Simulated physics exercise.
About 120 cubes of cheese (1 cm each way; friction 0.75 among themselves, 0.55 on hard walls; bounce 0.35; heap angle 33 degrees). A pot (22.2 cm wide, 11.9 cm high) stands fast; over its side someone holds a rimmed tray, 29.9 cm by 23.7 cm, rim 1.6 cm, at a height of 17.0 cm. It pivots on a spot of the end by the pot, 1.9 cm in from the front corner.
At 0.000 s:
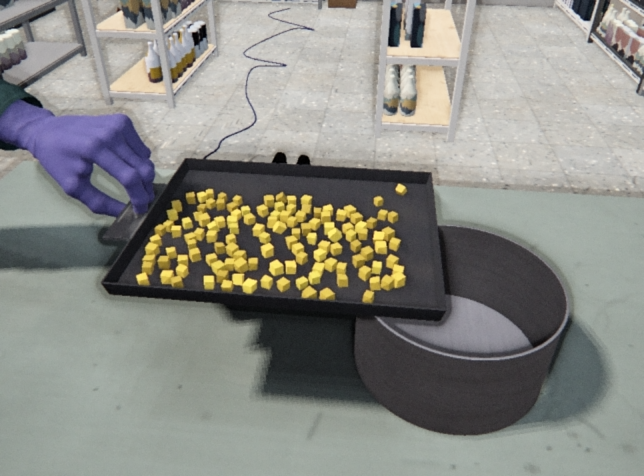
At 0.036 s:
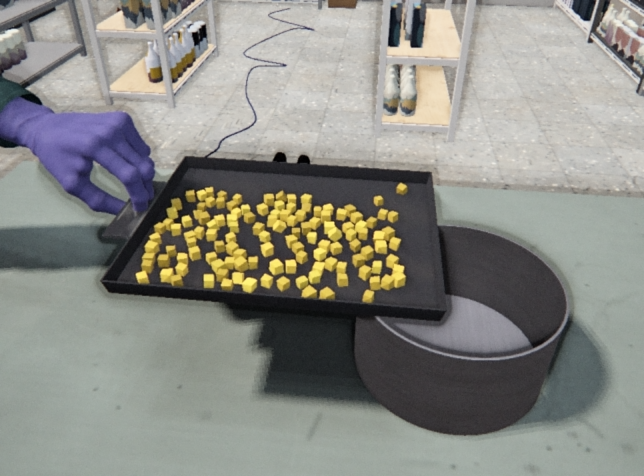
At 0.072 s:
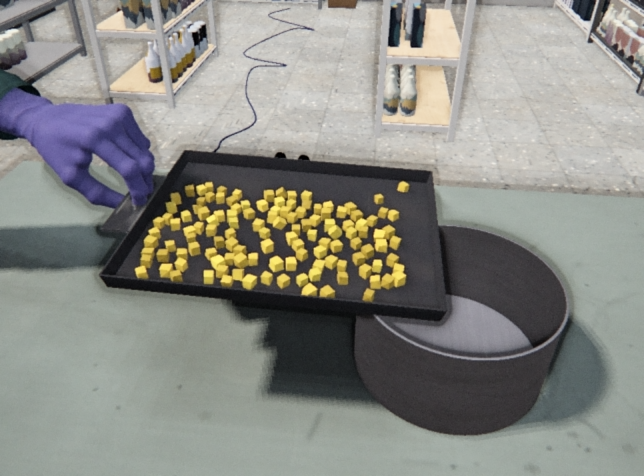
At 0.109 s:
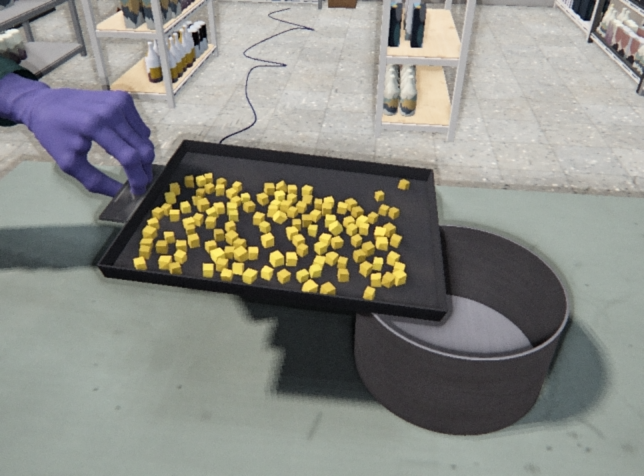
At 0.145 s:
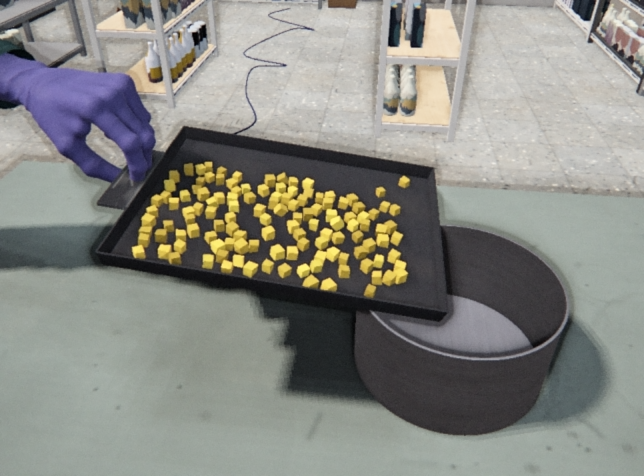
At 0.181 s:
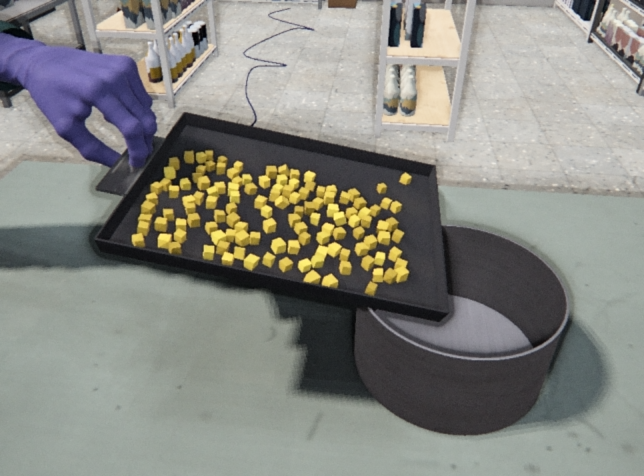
A dark rimmed tray scattered with small yellow cubes starts out level, its right end over the edge of a round dark pot, a purple-gloved hand at its left side. The hand then raises the left end steadily, and the tray slants down toward the pot while the cubes stay spread across it.
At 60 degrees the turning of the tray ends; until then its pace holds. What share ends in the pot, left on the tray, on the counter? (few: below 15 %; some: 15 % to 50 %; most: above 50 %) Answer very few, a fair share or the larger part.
Pot a fair share, tray a fair share, counter a fair share.
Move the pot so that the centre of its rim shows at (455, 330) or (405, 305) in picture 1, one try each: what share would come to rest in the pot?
About 60 and 20 per cent.
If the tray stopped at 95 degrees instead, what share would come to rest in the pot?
In that case some 55 per cent.
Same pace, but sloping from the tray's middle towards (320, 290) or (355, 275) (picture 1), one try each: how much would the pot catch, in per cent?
Some 0 and 0 per cent.
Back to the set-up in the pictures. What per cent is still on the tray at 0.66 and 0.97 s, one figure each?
About 100, 45.
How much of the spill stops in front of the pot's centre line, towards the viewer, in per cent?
Some 90 per cent.
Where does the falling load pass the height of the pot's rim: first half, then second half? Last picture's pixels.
At about (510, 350), then at (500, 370).
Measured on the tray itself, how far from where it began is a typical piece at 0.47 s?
Roughly 0 cm.
Then, at 0.47 s, tilt 35 degrees; the tray holds 100 %, the pot 0 %.
After 0.66 s, tilt 51 degrees; the tray holds 100 %, the pot 0 %.
After 0.97 s, tilt 60 degrees; the tray holds 45 %, the pot 25 %.
In the end, at 2.3 s, pot 30 %, tray 40 %, counter 30 %.
